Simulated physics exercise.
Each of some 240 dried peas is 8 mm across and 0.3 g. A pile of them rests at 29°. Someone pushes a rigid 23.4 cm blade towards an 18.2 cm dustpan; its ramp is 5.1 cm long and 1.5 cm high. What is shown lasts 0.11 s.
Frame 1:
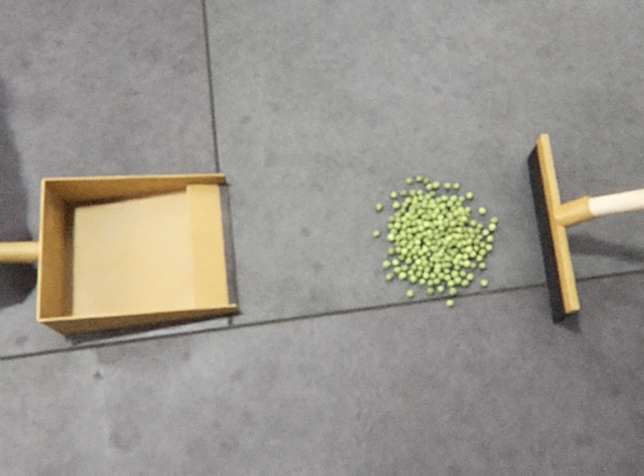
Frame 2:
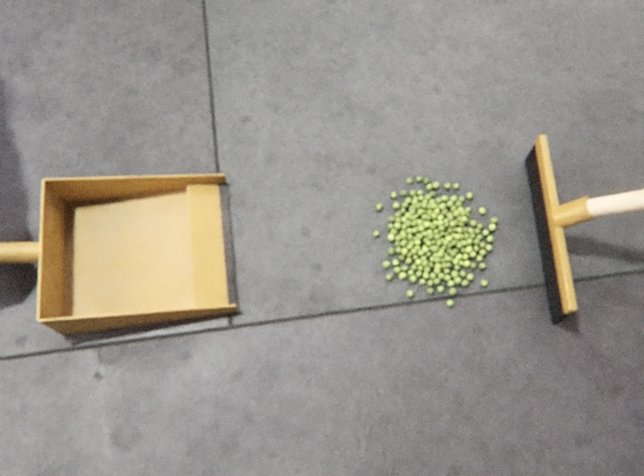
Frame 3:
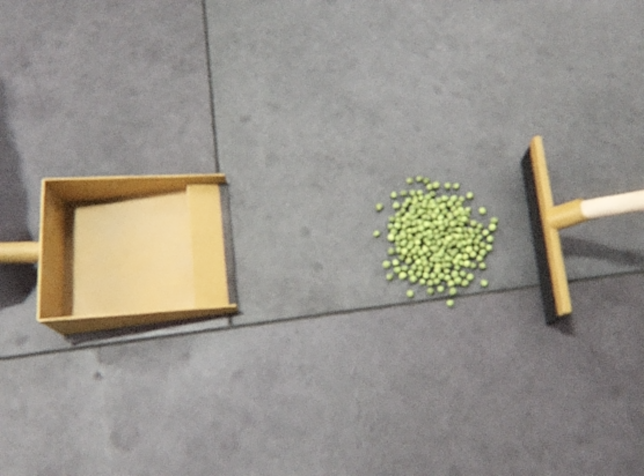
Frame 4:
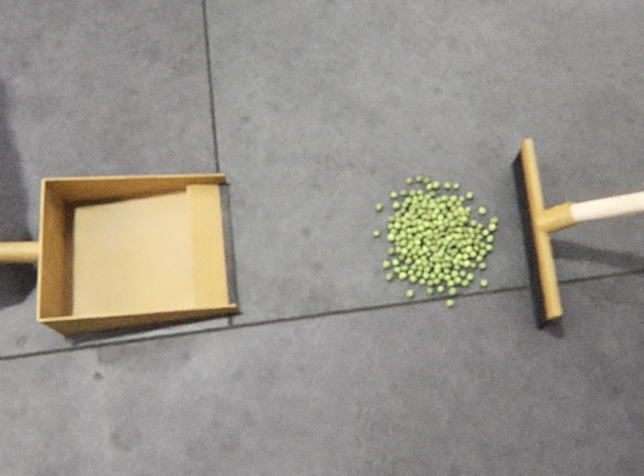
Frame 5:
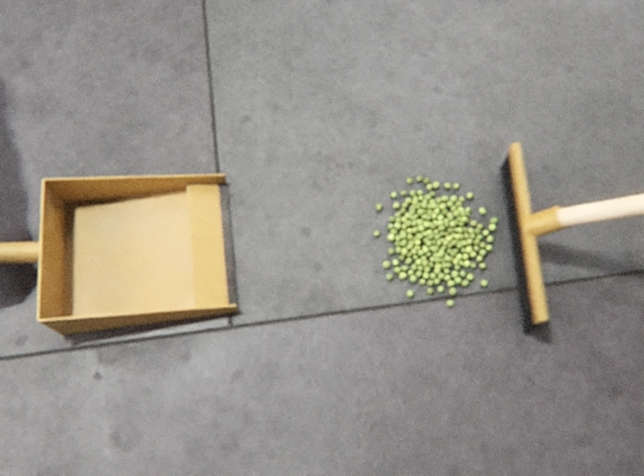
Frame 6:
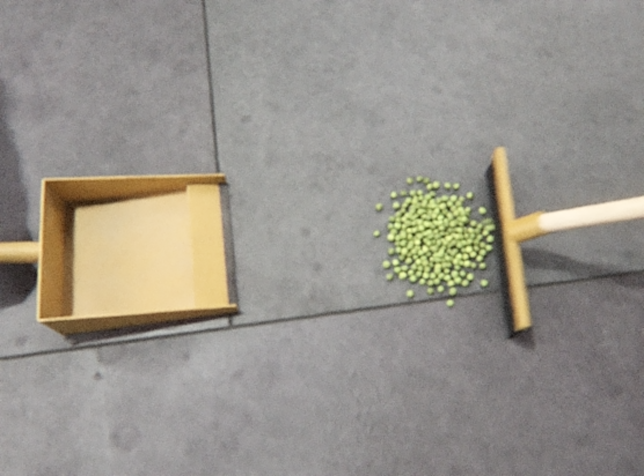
Wooden-handled broom-like blade sliding left across a grey floor to the edge of a green pea pile, tan dustpan resting at left.
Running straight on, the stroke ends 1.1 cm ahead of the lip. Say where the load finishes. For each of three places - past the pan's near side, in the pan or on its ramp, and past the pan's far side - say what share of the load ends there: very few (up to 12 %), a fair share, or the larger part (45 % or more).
Near side: A fair share; pan: A fair share; far side: A fair share.
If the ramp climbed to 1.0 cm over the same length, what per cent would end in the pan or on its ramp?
It would be roughly 30 percent.
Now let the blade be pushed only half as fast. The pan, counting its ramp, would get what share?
It would come to roughly 5 percent.
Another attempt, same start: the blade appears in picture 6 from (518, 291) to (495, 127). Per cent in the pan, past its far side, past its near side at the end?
Pan 20; far 35; near 15.
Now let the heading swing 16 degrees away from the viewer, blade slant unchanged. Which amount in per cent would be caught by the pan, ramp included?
40 %.
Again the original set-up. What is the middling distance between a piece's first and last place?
Around 30 centimetres.
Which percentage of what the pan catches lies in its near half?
70 per cent.
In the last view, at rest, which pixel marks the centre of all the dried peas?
Resting centre estimate: Around (227, 265).
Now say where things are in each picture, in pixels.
Blade from (571, 309) to (542, 142), moved 0.0 cm, 0 of the pieces shifted so far; middle of the pieces at (437, 237); pan at (134, 257), in the first frame.
Blade from (569, 310) to (540, 142), moved 0.3 cm, 0 of the pieces shifted so far; middle of the pieces at (437, 237), in the second frame.
Blade from (564, 312) to (535, 144), moved 1.0 cm, 0 of the pieces shifted so far; middle of the pieces at (437, 237), in the third frame.
Blade from (554, 315) to (526, 146), moved 2.3 cm, 0 of the pieces shifted so far; middle of the pieces at (437, 237), in the fourth frame.
Blade from (540, 320) to (514, 150), moved 4.0 cm, 0 of the pieces shifted so far; middle of the pieces at (437, 237), in the fifth frame.
Blade from (523, 326) to (498, 155), moved 6.3 cm, 2 of the pieces shifted so far; middle of the pieces at (437, 237); pan at (134, 257), in the sixth frame.
Then, 0.15 s after the last picture, middle of the blade 18 cm from the lip; 0 % over the lip, far side 5 %, near side 15 %.
Then, 0.26 s after the last picture, middle of the blade 7 cm from the lip; 0 % over the lip, far side 10 %, near side 20 %.
Then, 0.50 s after the last picture, middle of the blade 3 cm from the lip; 30 % over the lip, far side 15 %, near side 25 %.
In the end, near side 25 %, pan 25 %, far side 15 %, in front of the lip or behind the blade 35 %.
